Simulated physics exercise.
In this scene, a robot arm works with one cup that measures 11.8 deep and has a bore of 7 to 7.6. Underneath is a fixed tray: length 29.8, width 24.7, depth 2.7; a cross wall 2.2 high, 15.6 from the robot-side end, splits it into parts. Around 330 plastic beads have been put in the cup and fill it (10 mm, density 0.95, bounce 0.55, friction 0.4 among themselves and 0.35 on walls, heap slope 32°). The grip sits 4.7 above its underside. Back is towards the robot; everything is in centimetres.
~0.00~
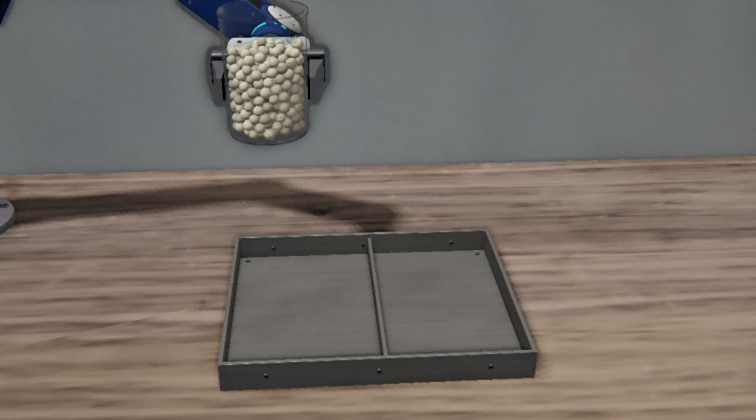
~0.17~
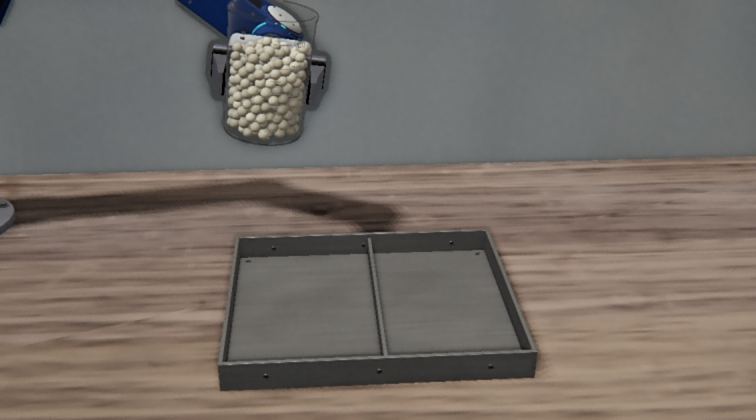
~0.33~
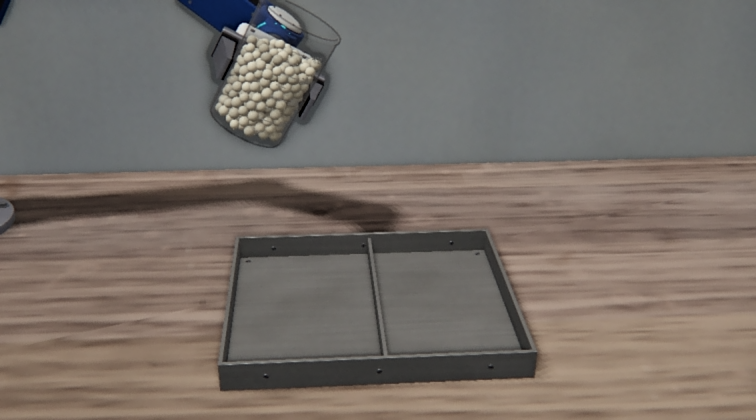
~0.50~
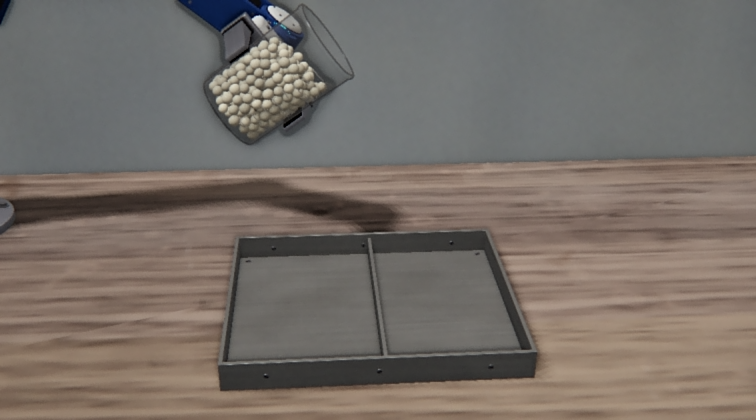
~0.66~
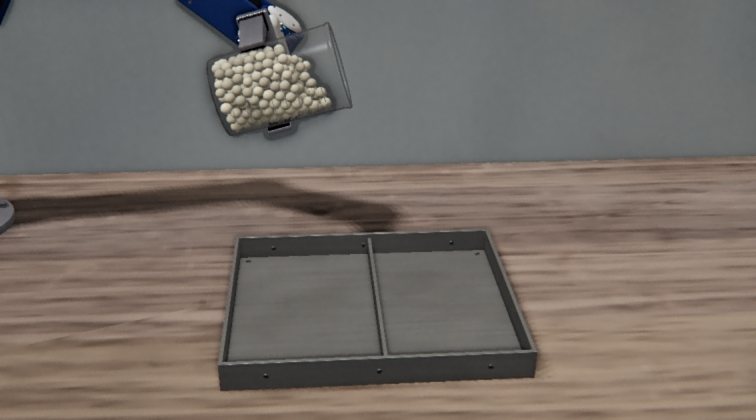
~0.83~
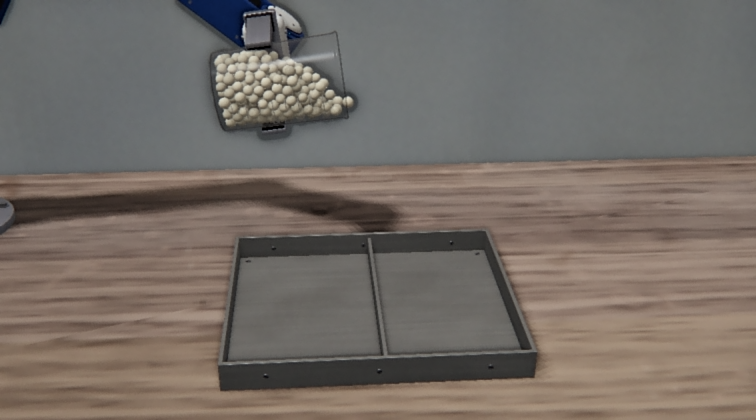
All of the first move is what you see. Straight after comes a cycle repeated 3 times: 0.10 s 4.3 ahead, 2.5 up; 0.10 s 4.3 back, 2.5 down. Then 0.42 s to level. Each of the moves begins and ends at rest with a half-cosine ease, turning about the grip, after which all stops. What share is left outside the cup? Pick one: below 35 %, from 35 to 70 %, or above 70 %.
Above 70 %.
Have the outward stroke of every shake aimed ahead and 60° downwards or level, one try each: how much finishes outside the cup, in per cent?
Estimates, in order: 35 % then 80 %.
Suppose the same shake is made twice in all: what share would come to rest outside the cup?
Expected share: About 90 %.
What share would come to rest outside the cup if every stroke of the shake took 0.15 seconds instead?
That change gives some 75 percent.
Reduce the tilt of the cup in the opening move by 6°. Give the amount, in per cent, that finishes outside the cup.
I'd put it at around 90 per cent.
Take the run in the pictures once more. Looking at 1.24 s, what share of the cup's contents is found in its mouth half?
Roughly 80 %.
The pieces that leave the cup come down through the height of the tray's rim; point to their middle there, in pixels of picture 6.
Their middle lies around (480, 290).
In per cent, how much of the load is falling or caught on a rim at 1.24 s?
Reading at that time: Some 14 per cent.
After 1.24 s, tilted 83° forward, highest piece 25 above the table; 229 in the far-side part, 31 on the table or floor, 27 in the cup, 46 in flight or on a rim.
After 1.65 s, tilted 40° forward, highest piece 29 above the table; 256 in the far-side part, 54 on the table or floor, 17 in the cup, 5 in the robot-side part, 1 in flight or on a rim.
After 2.05 s, level, highest piece 23 above the table; 256 in the far-side part, 55 on the table or floor, 17 in the cup, 5 in the robot-side part.
After 3.10 s, level, highest piece 23 above the table; 256 in the far-side part, 55 on the table or floor, 17 in the cup, 5 in the robot-side part.
In the end, 256 in the far-side part, 55 on the table or floor, 17 in the cup, 5 in the robot-side part. That is 95 % outside the cup.
